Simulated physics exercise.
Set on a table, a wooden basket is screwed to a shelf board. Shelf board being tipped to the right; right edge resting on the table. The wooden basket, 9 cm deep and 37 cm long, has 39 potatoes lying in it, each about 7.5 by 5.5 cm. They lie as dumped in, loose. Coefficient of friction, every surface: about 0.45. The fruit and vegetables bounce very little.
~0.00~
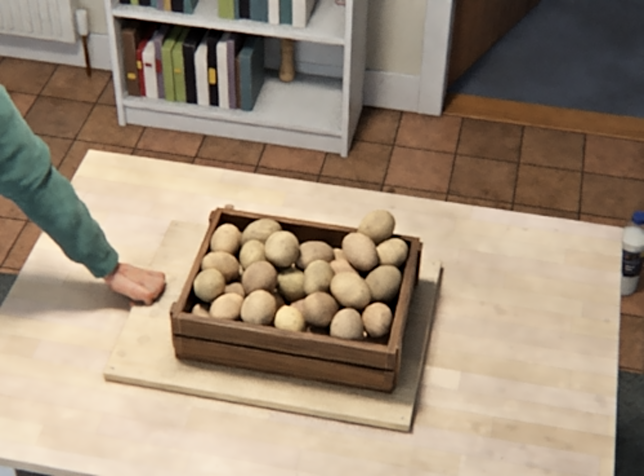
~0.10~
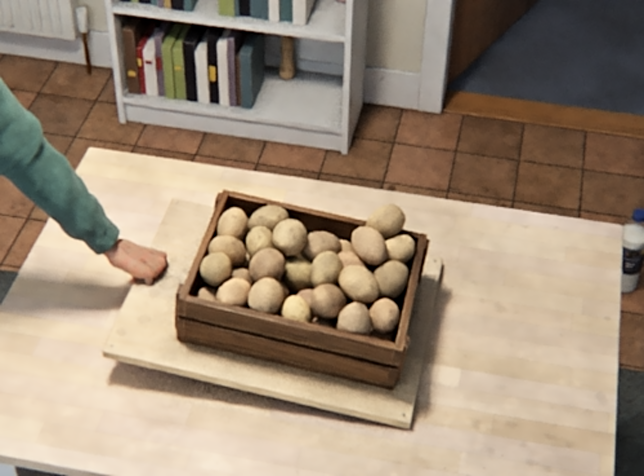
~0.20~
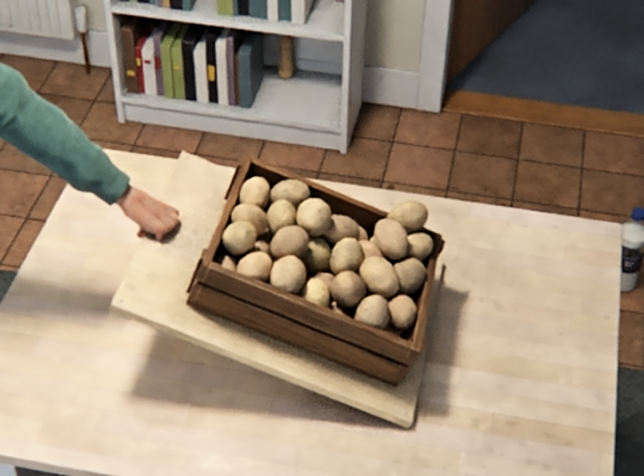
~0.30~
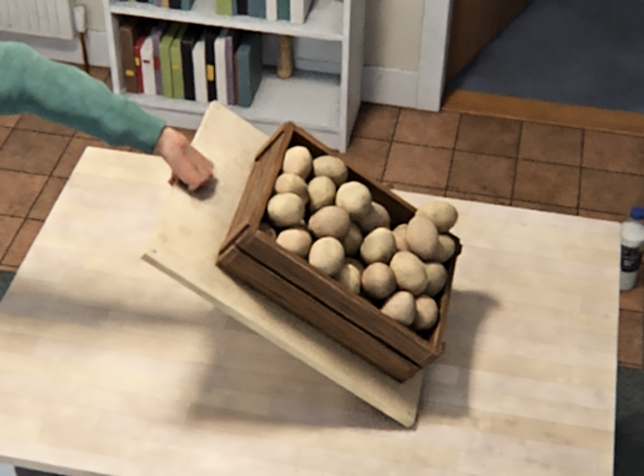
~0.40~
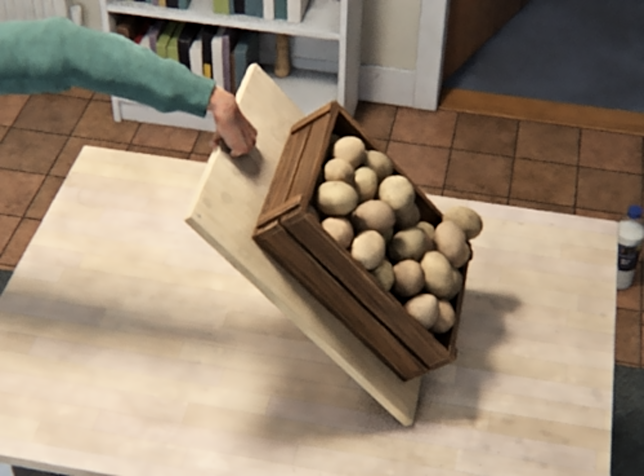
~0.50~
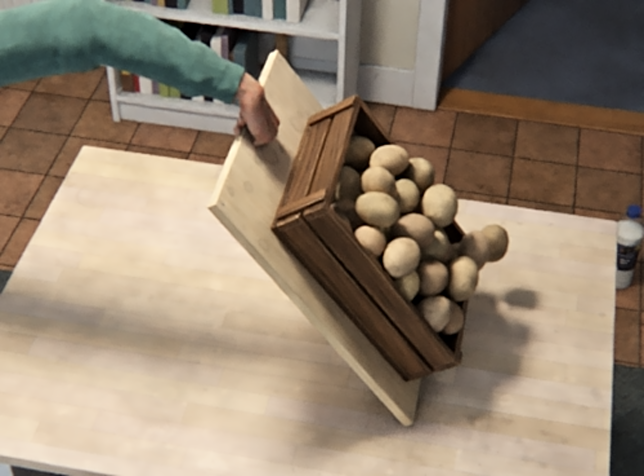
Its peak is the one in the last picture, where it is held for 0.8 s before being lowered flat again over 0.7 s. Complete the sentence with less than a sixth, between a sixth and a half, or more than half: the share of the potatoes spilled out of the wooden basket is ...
It is between a sixth and a half.
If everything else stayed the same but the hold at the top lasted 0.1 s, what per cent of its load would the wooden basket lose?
In that case the wooden basket sheds 40 percent of its load.
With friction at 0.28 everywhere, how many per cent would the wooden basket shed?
Wooden basket 40 per cent.
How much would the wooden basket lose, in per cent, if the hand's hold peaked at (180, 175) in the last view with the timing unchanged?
Wooden basket 10%.
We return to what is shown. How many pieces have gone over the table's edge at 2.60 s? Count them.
That count sits near 6.
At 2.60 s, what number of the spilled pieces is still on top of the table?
Tally: Some 8.
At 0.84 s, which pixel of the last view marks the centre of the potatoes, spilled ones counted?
Centre: Around (428, 263) px.
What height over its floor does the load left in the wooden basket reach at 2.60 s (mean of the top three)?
About 12 cm.
After 0.84 s, tilt 53°; the wooden basket is down by 8 of 39.
After 1.26 s, tilt 53°; the wooden basket is down by 14 of 39.
After 1.84 s, tilt 7°; the wooden basket is down by 14 of 39.
Final count (at 2.60 s), the wooden basket is down by 14 of 39. Asked share, 14 of 39, 36 per cent.
